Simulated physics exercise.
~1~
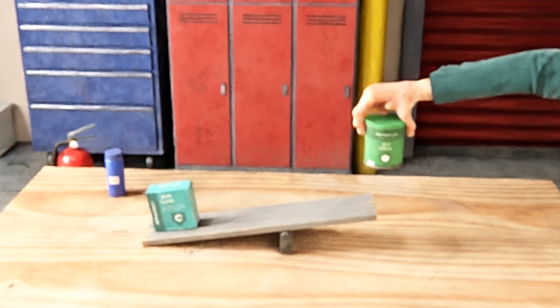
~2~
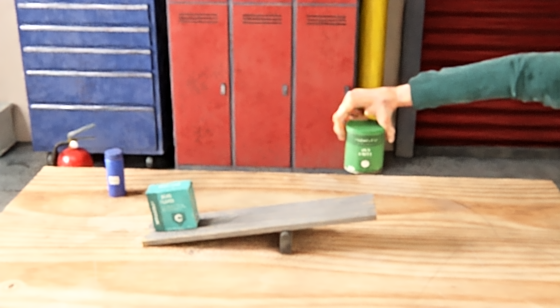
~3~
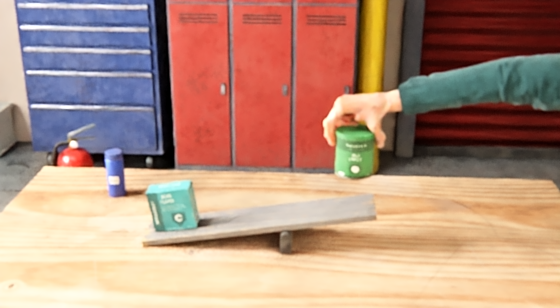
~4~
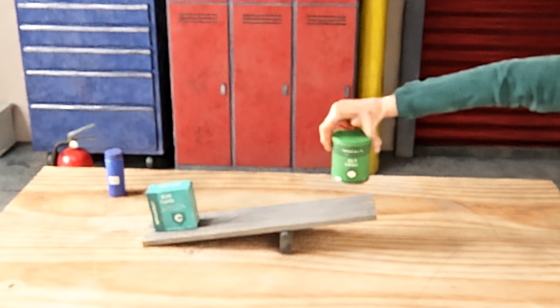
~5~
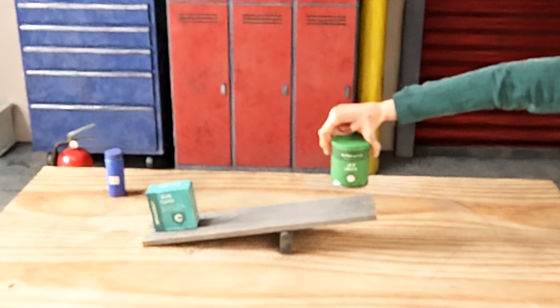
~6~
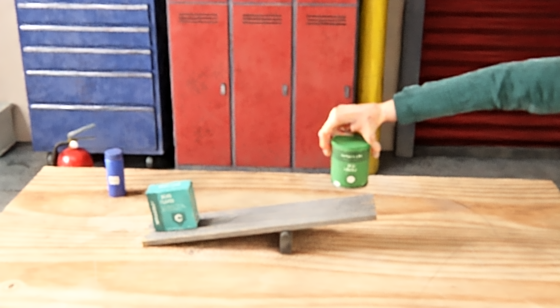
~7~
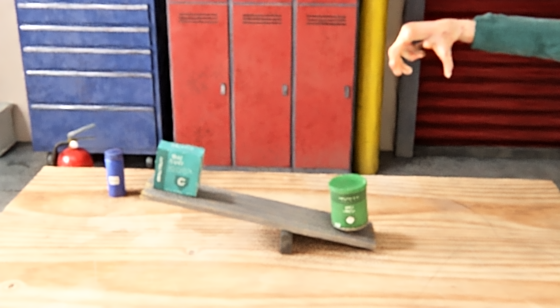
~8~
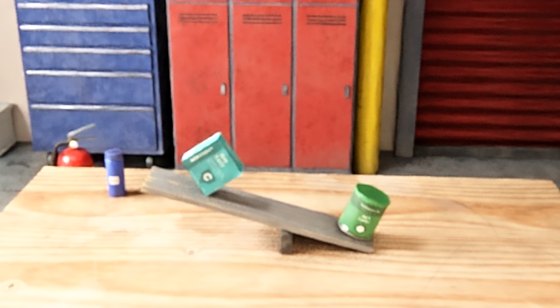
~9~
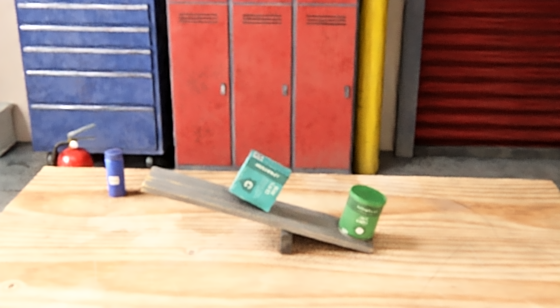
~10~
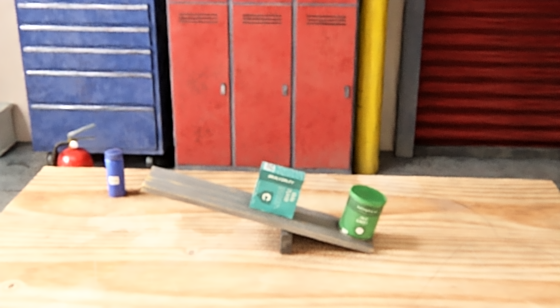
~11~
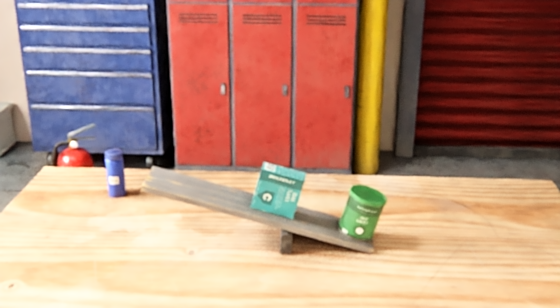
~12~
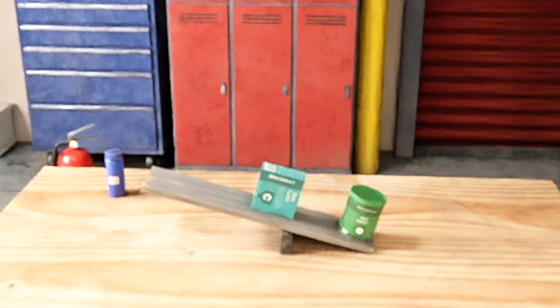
A hand lowered a green tin over the raised right end of a grey plank and let go, tipping the plank the other way, and the turquoise packet on the left tumbled down it, coming to rest near the middle beside the tilted tin.
